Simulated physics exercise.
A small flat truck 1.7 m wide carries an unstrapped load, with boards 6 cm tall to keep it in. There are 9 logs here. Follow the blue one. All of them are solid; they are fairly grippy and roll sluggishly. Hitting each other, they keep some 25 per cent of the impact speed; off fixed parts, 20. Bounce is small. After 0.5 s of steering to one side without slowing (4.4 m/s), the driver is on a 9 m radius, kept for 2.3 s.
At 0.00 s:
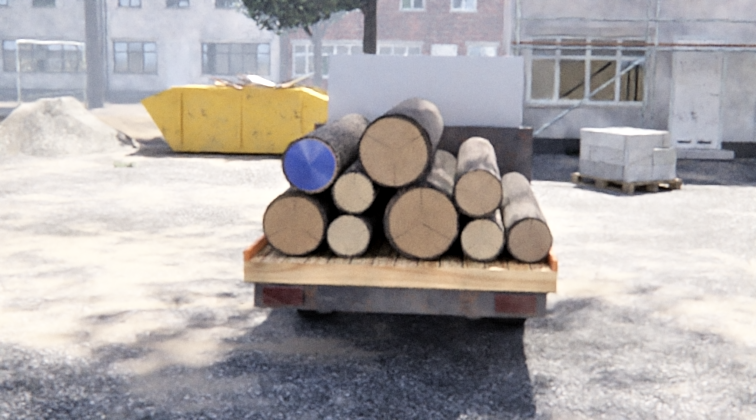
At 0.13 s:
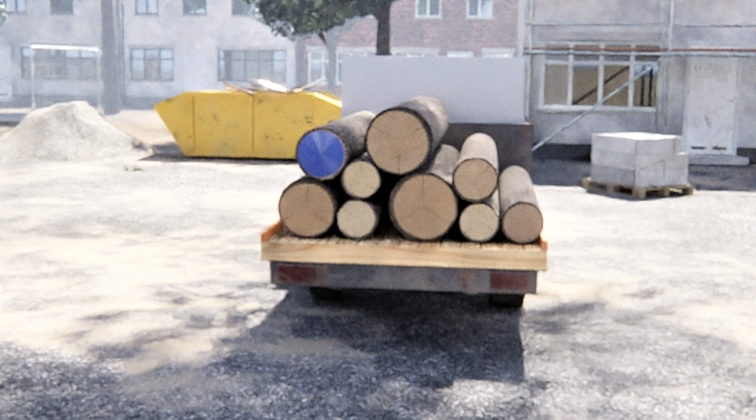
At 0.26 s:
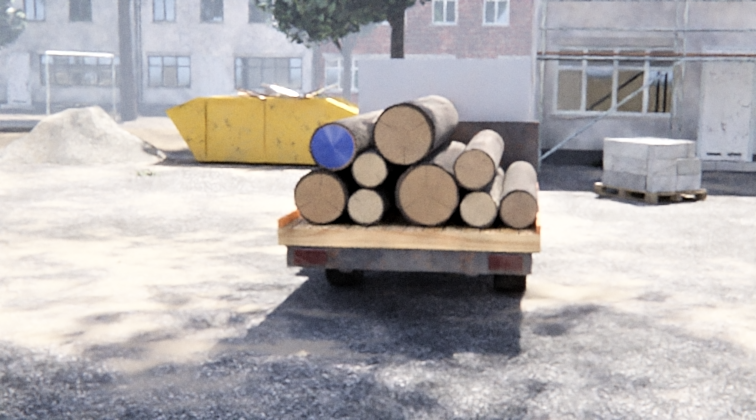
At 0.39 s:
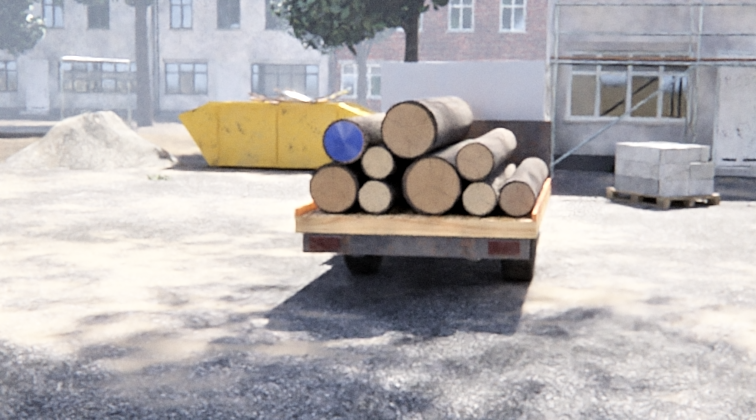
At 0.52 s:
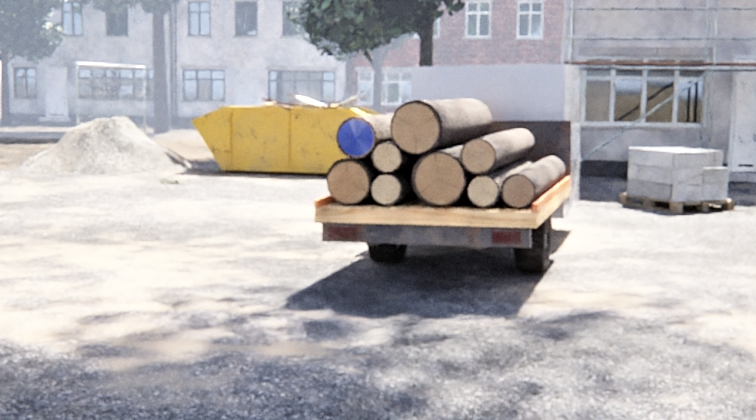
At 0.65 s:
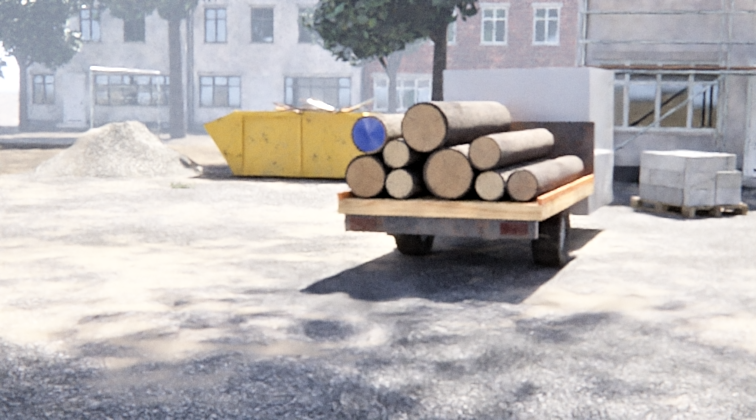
A flatbed truck stacked with logs, one blue-ended, drives away across a yard, turning right.
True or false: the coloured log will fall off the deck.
True.
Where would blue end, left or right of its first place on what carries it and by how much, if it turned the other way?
Roughly 10 cm right.
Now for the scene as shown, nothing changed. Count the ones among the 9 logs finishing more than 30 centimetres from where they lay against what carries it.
Count: 1.
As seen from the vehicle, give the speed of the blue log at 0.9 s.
Near 0.9 m/s at that time.
Then, 0.9 s in, blue is up on others, 5 cm from the left edge, rolling left; 0 off so far.
Then, 1.0 s in, blue is over the left board and falling; 1 off so far.
Then, 1.1 s in, blue is over the left board and falling; 1 off so far.
Then, 1.2 s in, blue is over the left board and falling; 1 off so far.
In the end (3.7 s), blue is over the left board and gone; 1 off so far.
